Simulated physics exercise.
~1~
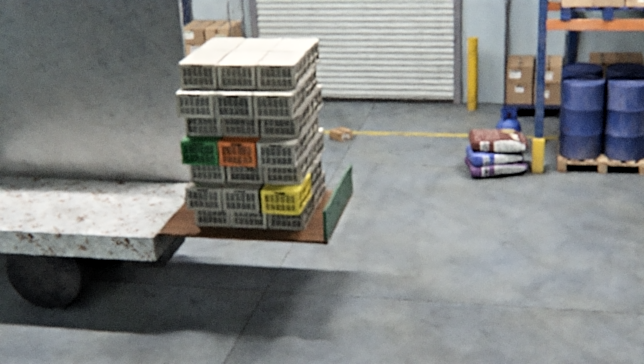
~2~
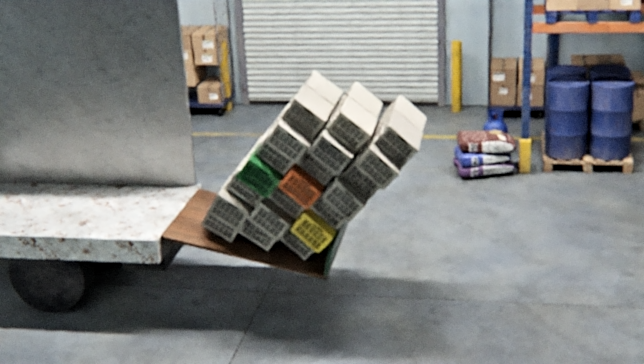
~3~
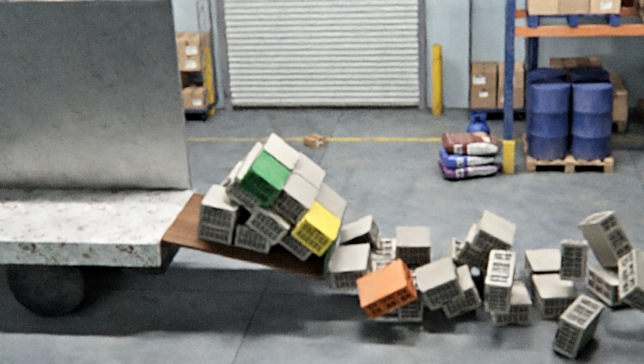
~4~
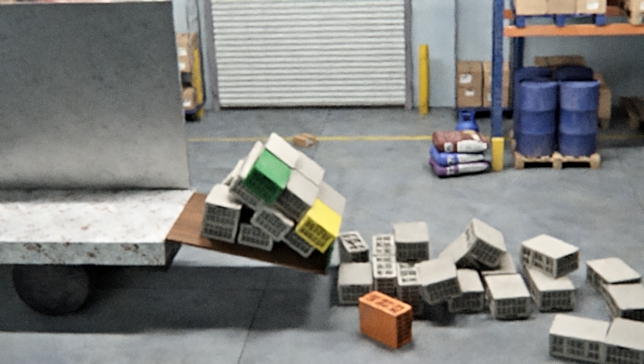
To begin with, a neat stack of pale crates, with one green, one orange and one yellow among them, stands on the tail lift at the back of a lorry in a warehouse. The platform tips down to the right, and the whole stack leans and shifts towards the lip. The upper crates then spill over the edge and tumble across the floor, the orange one among them. The platform holds its slope while the fallen crates settle in a scatter to the right. At the end, the orange crate lies on its side on the floor, while the green and yellow crates remain aboard, tilted in the leftover heap.
